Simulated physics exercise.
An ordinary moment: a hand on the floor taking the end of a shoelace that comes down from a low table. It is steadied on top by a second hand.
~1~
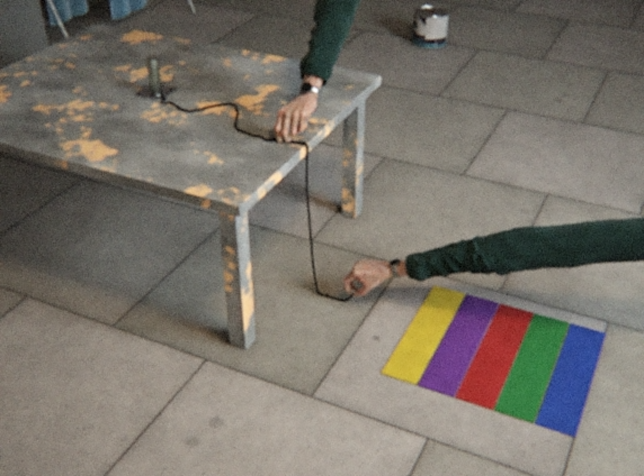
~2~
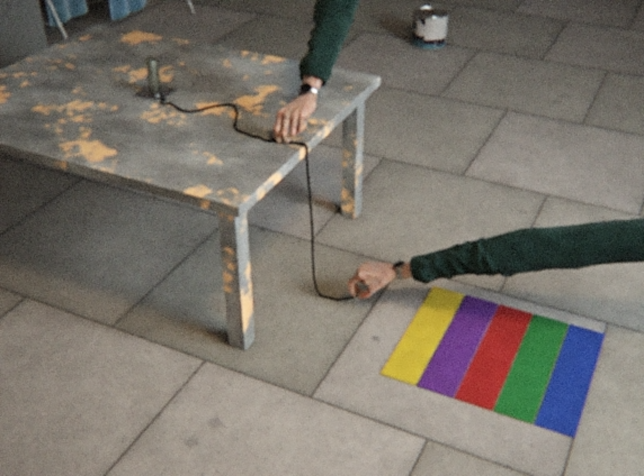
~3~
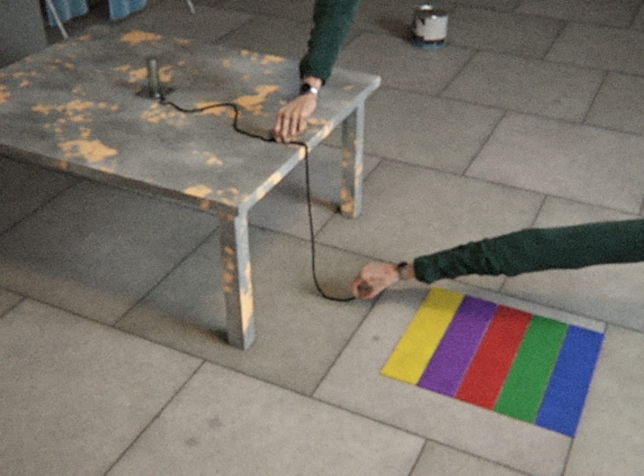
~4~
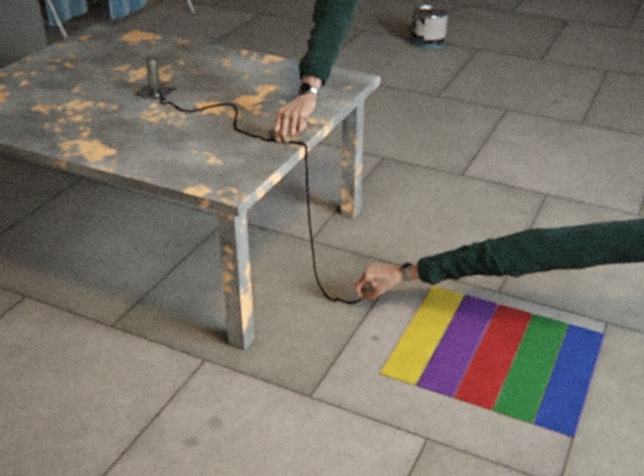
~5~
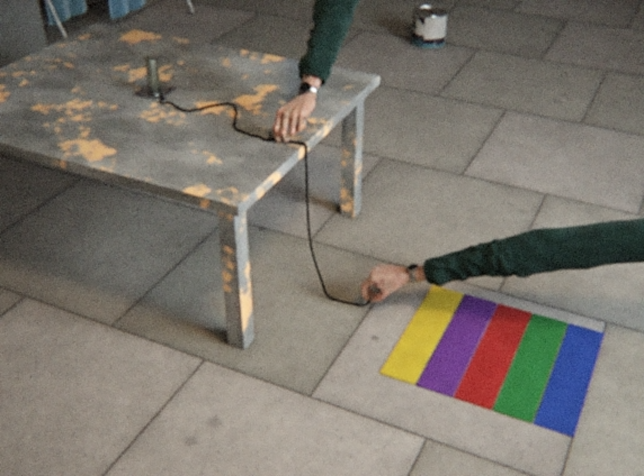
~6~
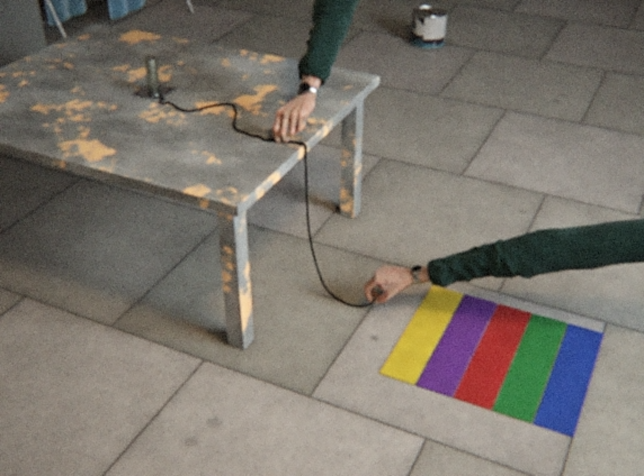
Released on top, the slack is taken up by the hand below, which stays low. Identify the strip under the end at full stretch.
Strip: Green.
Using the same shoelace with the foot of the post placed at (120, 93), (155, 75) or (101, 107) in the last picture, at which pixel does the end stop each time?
Pixels, try by try: About (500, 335), (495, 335), (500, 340).
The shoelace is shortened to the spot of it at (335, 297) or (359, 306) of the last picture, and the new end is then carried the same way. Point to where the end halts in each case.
It ends up at (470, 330) the first time and at (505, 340) the second.
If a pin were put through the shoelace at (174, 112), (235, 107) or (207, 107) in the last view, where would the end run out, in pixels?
Try one gives (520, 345), try two (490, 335), and try three (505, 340).
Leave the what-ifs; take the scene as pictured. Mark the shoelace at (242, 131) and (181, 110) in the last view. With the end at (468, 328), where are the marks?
They go to (300, 137) and to (206, 105).
Soon after, end near (468, 328); over purple.
Then, end near (510, 340); over red.
At full stretch, end near (536, 348); over green. It gets as far as the green strip.
